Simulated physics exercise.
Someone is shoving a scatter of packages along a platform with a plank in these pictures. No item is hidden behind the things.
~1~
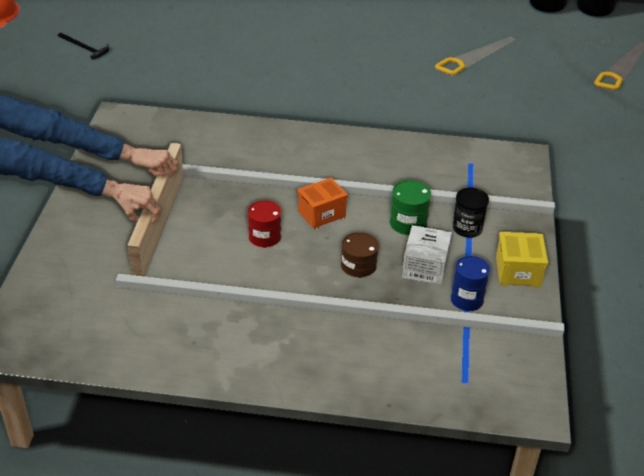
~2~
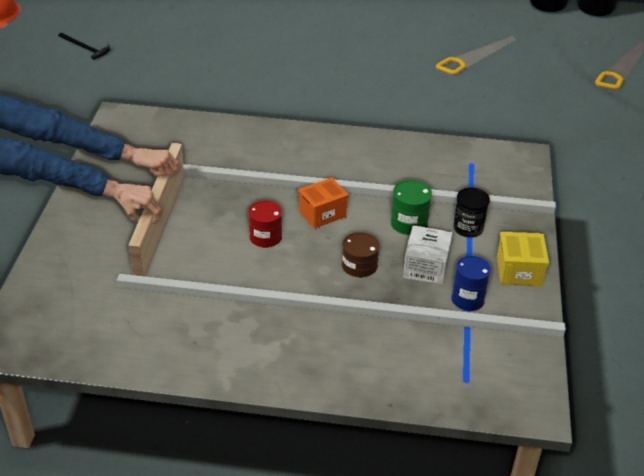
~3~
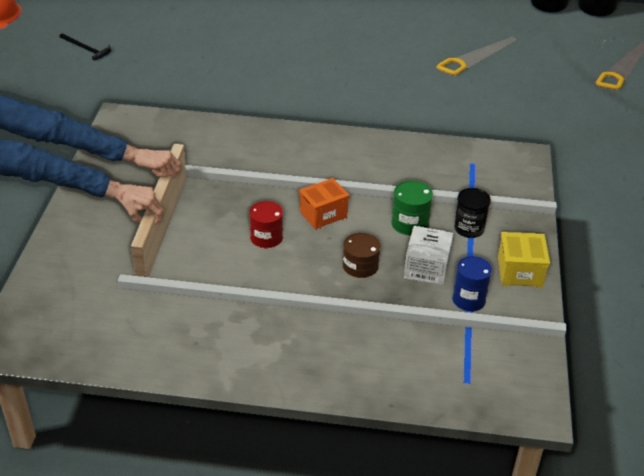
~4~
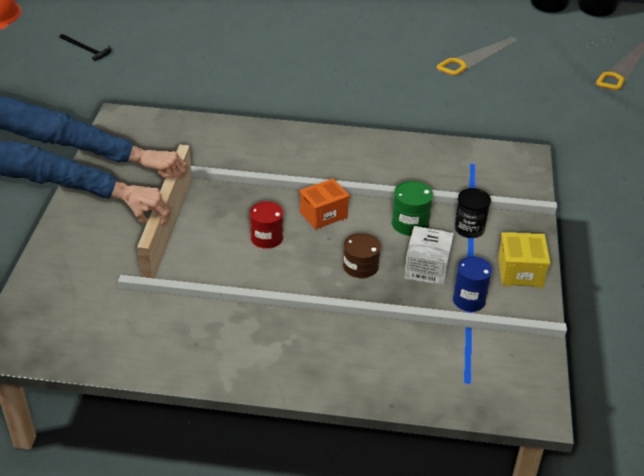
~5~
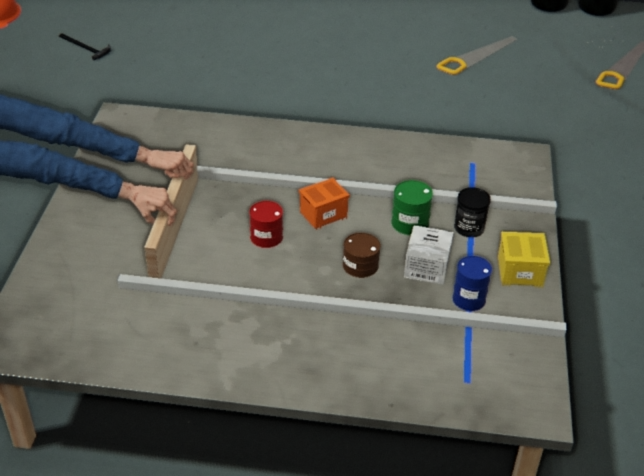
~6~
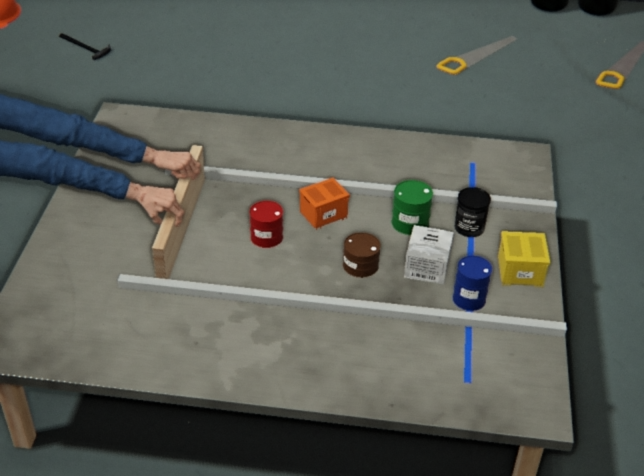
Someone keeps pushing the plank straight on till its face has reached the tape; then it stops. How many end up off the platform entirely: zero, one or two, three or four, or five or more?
I expect only one or two to drop off the edge.
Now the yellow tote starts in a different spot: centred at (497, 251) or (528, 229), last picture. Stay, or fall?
Lab note - it goes down; then it goes down.
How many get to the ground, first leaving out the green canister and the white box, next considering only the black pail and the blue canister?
You'd get 0 in the first case and 1 in the second one.
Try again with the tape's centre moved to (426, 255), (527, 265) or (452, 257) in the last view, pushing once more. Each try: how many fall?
Respectively 0, 4 and 0.
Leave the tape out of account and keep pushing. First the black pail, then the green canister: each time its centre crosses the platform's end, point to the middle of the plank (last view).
Around (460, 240), then around (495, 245).
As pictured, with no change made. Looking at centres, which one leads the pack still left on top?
Foremost: The green canister.
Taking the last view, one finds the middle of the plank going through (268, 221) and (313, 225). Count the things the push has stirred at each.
So far 1, and 2 at the second.
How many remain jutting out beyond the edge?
The count is 0.
Soon after, none off yet; yellow tote at rest near (523, 259); blue canister at rest near (472, 283); black pail at rest near (472, 213).
Then, none off yet; yellow tote at rest near (523, 259); blue canister at rest near (472, 283); black pail moved about its own width near (514, 214).
At rest, the number that fall off is one or two; fallen, black pail and yellow tote.
